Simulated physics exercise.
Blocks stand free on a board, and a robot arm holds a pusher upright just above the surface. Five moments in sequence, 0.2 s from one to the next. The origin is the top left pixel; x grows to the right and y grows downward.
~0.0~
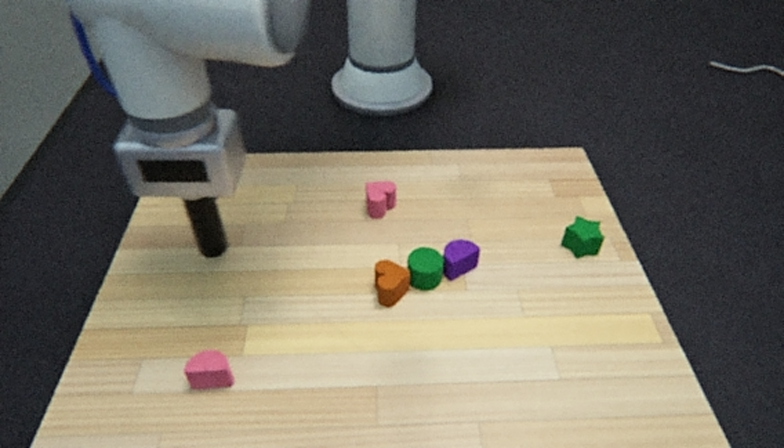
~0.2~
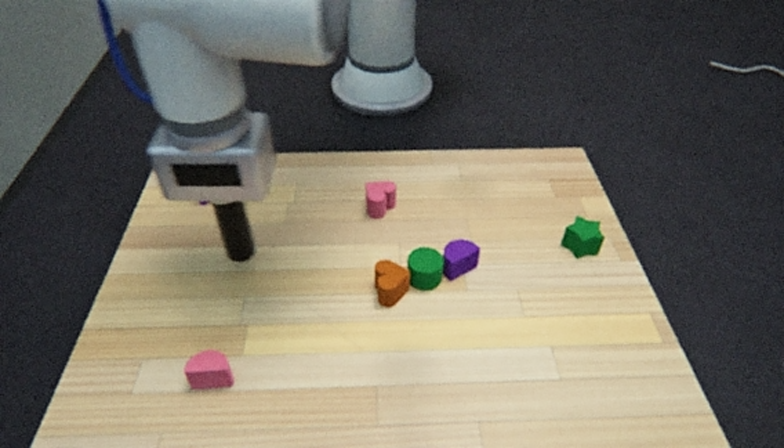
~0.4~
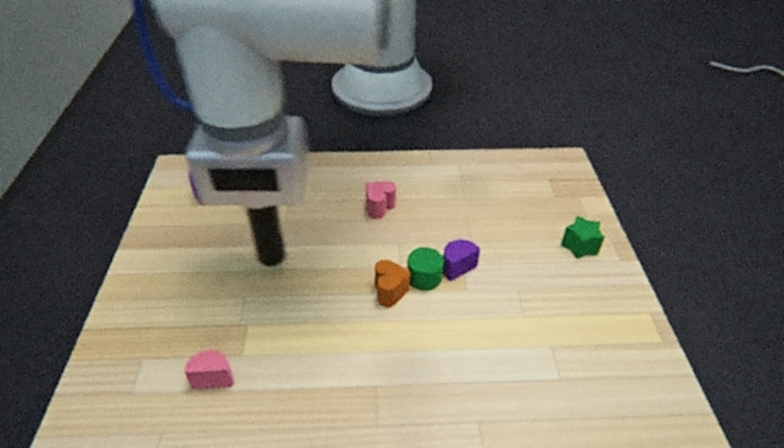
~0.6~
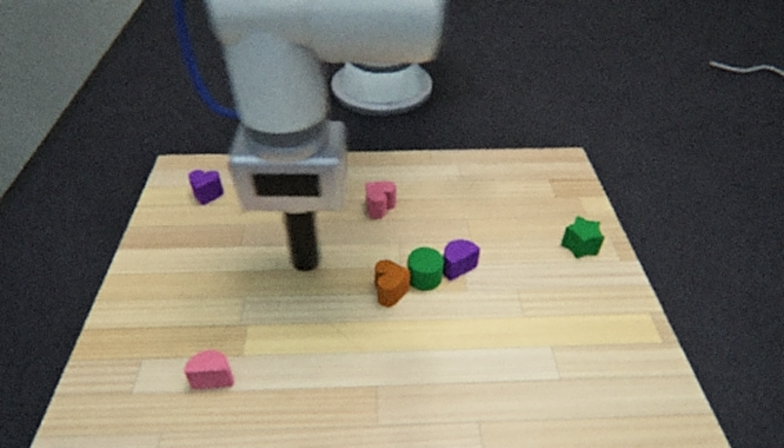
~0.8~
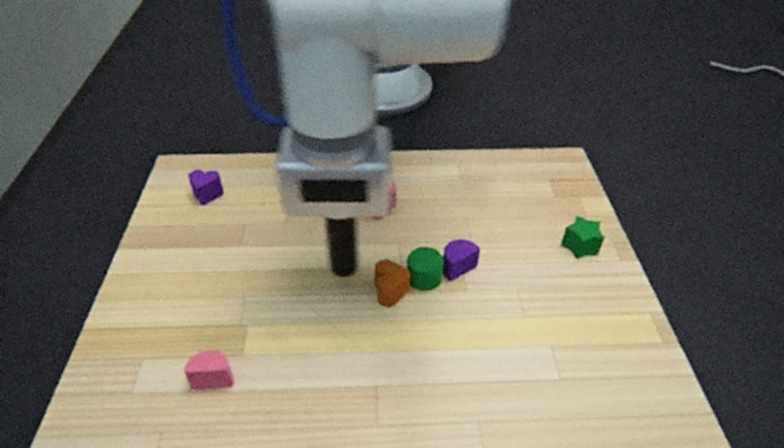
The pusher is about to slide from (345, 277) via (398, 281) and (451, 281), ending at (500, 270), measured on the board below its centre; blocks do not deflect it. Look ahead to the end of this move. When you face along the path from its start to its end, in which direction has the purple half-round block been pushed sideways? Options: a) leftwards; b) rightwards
Correct choice: A.
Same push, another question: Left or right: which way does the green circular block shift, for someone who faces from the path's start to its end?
The right.
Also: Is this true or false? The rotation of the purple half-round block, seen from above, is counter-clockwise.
The statement is correct.
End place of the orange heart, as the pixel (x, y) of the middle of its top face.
By then it is at (421, 287).
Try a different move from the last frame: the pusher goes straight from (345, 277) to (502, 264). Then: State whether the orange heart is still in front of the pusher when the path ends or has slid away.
Answer: Slipped away.
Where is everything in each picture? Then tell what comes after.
In the first picture, lower end of the pusher at (214, 249), tops of blocks, orange heart at (390, 273), green circular block at (426, 259), purple half-round block at (460, 249).
In the second picture, pusher at (242, 253), blocks as before.
In the third picture, pusher at (272, 258), blocks as before.
In the fourth picture, pusher at (306, 262), blocks as before.
In the fifth picture, pusher at (344, 268), orange heart at (390, 273), green circular block at (426, 259), purple half-round block at (460, 249).
On the path given first. One third of the way, pusher at (399, 272); orange heart at (412, 285), turned 55° clockwise; green circular block at (434, 261); purple half-round block at (464, 246).
Two thirds of the way, pusher at (453, 272); orange heart at (421, 287), turned 100° clockwise; green circular block at (487, 264); purple half-round block at (490, 240), turned 95° anticlockwise.
At the end, pusher at (502, 261); orange heart at (421, 287), turned 100° clockwise; green circular block at (535, 265); purple half-round block at (499, 232), turned 150° anticlockwise.
